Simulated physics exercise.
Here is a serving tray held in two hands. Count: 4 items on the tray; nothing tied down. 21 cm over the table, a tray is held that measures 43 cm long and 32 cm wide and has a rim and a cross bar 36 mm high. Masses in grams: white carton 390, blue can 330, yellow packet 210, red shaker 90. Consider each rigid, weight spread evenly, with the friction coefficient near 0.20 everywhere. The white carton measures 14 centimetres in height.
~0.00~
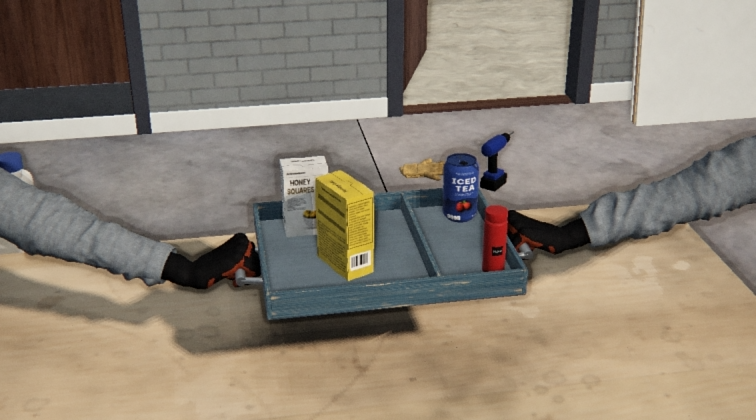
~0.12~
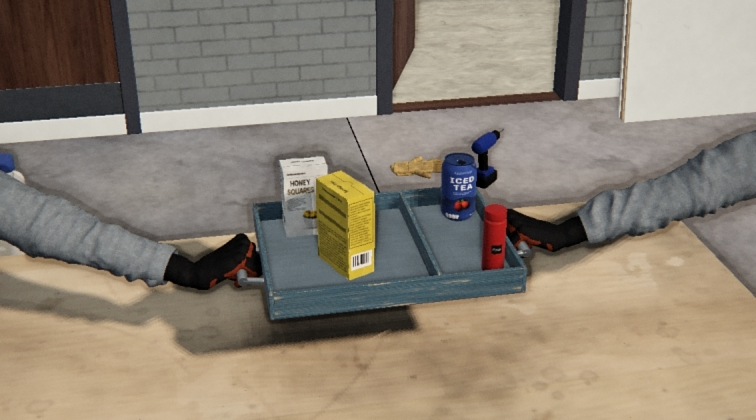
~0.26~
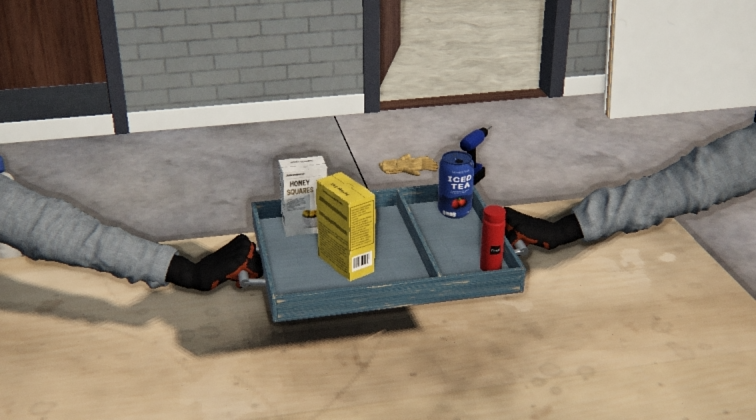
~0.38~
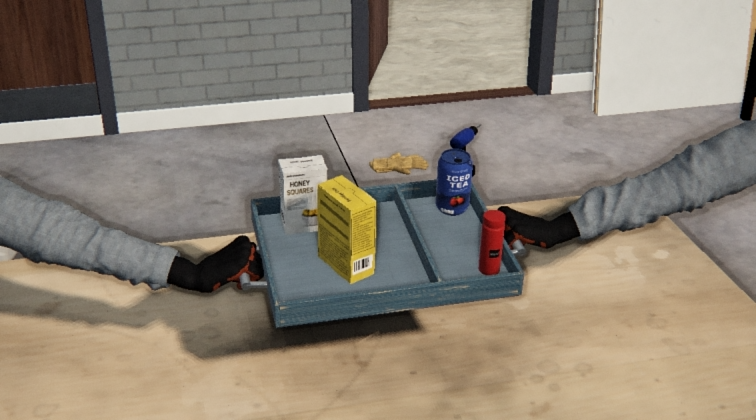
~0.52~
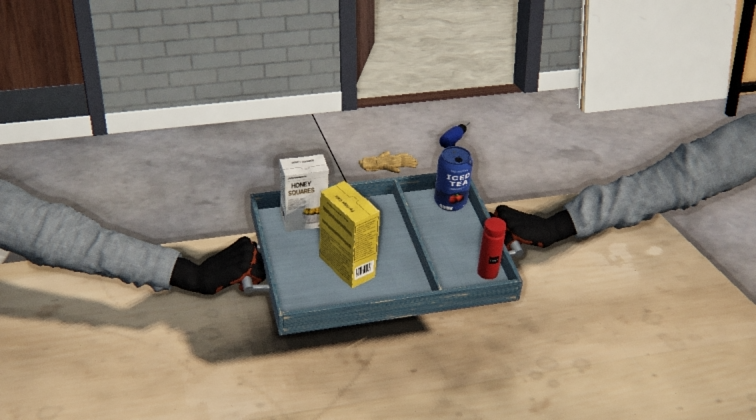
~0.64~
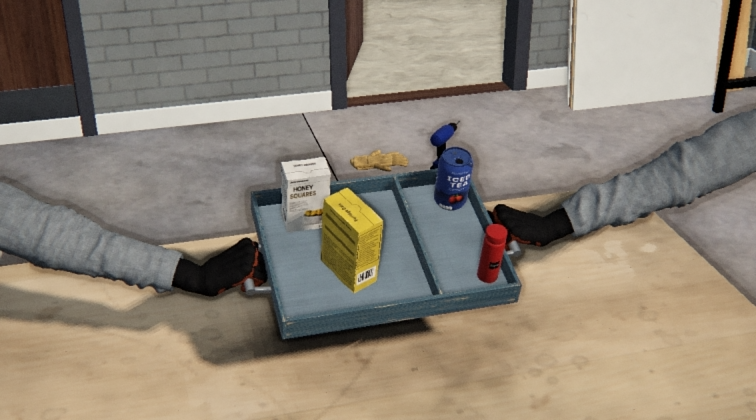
Two gloved hands held a blue tray carrying a white carton, a yellow packet, a blue can and a red shaker, then gradually tilted its near edge down while the items shifted only slightly.
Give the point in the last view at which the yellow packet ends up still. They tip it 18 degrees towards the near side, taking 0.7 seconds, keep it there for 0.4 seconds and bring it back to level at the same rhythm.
I would say near (368, 244).
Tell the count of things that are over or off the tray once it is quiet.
0.
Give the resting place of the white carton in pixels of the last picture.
Its middle comes to rest around (314, 260).
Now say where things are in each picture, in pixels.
In the first frame, tray level; yellow packet (345, 225); white carton (305, 197).
In the second frame, tray level; red shaker (494, 239); white carton (305, 197).
In the third frame, tray at 2°, near edge down; blue can (456, 185); red shaker (493, 239).
In the fourth frame, tray at 6°, near edge down; white carton (304, 195); blue can (454, 183).
In the fifth frame, tray at 12°, near edge down; red shaker (492, 249); white carton (304, 194).
In the sixth frame, tray at 16°, near edge down; yellow packet (351, 241); blue can (453, 180).
After 0.84 s, tray at 18°, near edge down; yellow packet slid 5 cm near (357, 261); white carton slid 5 cm; red shaker slid 4 cm.
After 1.04 s, tray at 18°, near edge down; yellow packet slid 7 cm near (363, 266); white carton slid 14 cm; blue can slid 14 cm.
After 1.34 s, tray at 17°, near edge down; yellow packet slid 7 cm near (371, 265); white carton slid 23 cm; blue can slid 21 cm.
At rest (2.4 s), not toppled but over 5 cm from the start, white carton, blue can and yellow packet; the last one in place, give or take 5 cm. In the last view, yellow packet near (369, 244).
